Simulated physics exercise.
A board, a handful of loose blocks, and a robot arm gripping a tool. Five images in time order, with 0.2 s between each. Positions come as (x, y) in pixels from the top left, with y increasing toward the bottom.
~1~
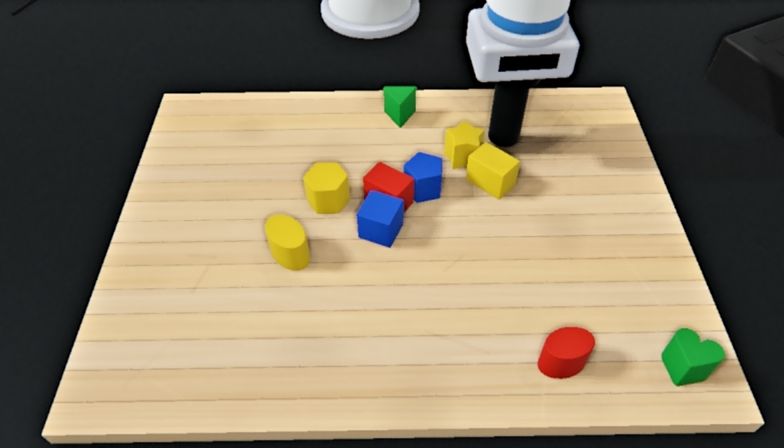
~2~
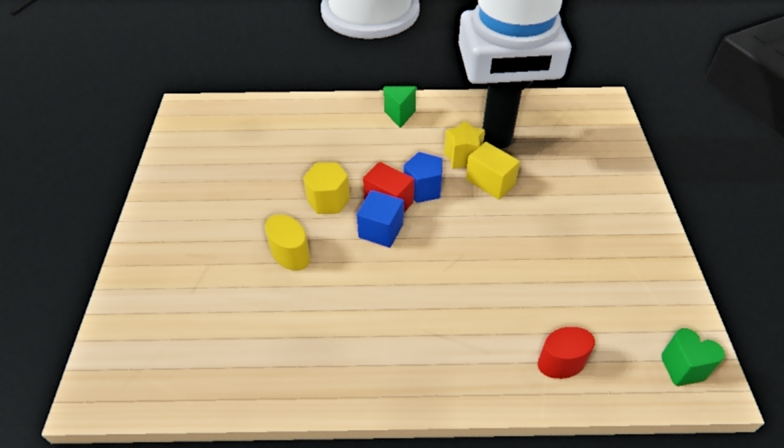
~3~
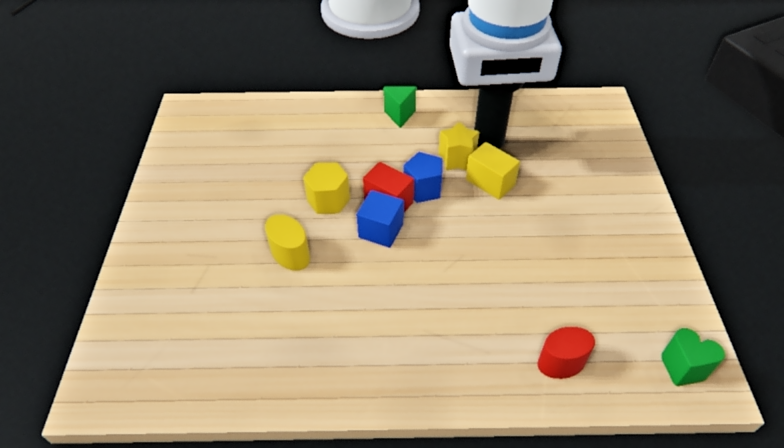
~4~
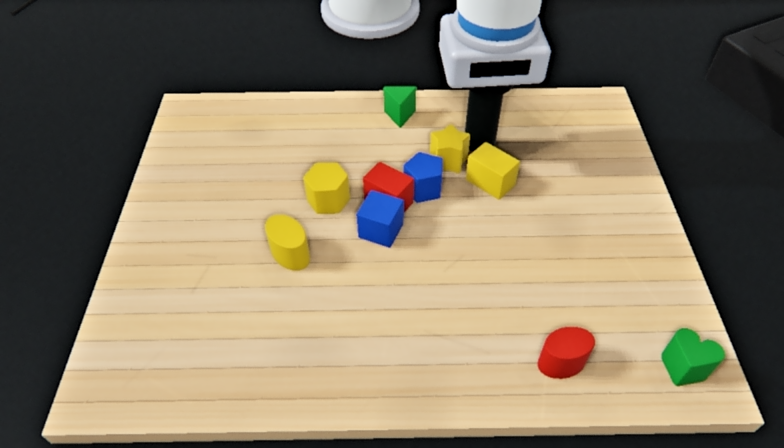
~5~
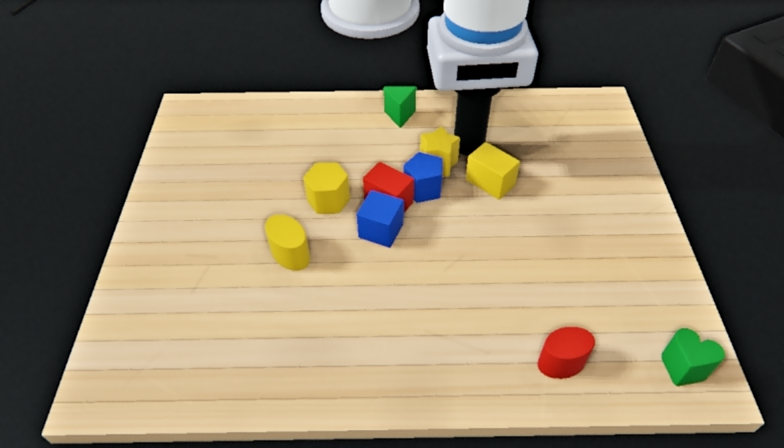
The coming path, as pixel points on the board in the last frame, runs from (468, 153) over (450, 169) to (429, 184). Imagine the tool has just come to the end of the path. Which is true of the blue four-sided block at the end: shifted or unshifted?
By the time the path is finished, it has moved at least a centimetre.
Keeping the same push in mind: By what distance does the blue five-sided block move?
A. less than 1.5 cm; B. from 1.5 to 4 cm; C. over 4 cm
(B)
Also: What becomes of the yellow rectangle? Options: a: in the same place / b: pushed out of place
Correct choice: A.
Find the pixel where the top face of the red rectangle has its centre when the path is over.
The centre of its top face lies at (370, 189).
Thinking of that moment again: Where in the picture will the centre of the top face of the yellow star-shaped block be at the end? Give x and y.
In the picture, it is at (405, 146).
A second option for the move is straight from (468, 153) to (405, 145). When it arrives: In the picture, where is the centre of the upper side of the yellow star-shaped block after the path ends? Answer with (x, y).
It should be at (406, 142) by then.
On the path given first. Halfway along, tool (450, 162); blue four-sided block (376, 210); red rectangle (385, 181); blue five-sided block (418, 171); yellow star-shaped block (420, 144), turned 50° clockwise.
At the end, tool (430, 176); blue four-sided block (361, 221); red rectangle (370, 189), turned 15° clockwise; blue five-sided block (403, 180); yellow star-shaped block (405, 146), turned 85° clockwise; yellow rectangle still.
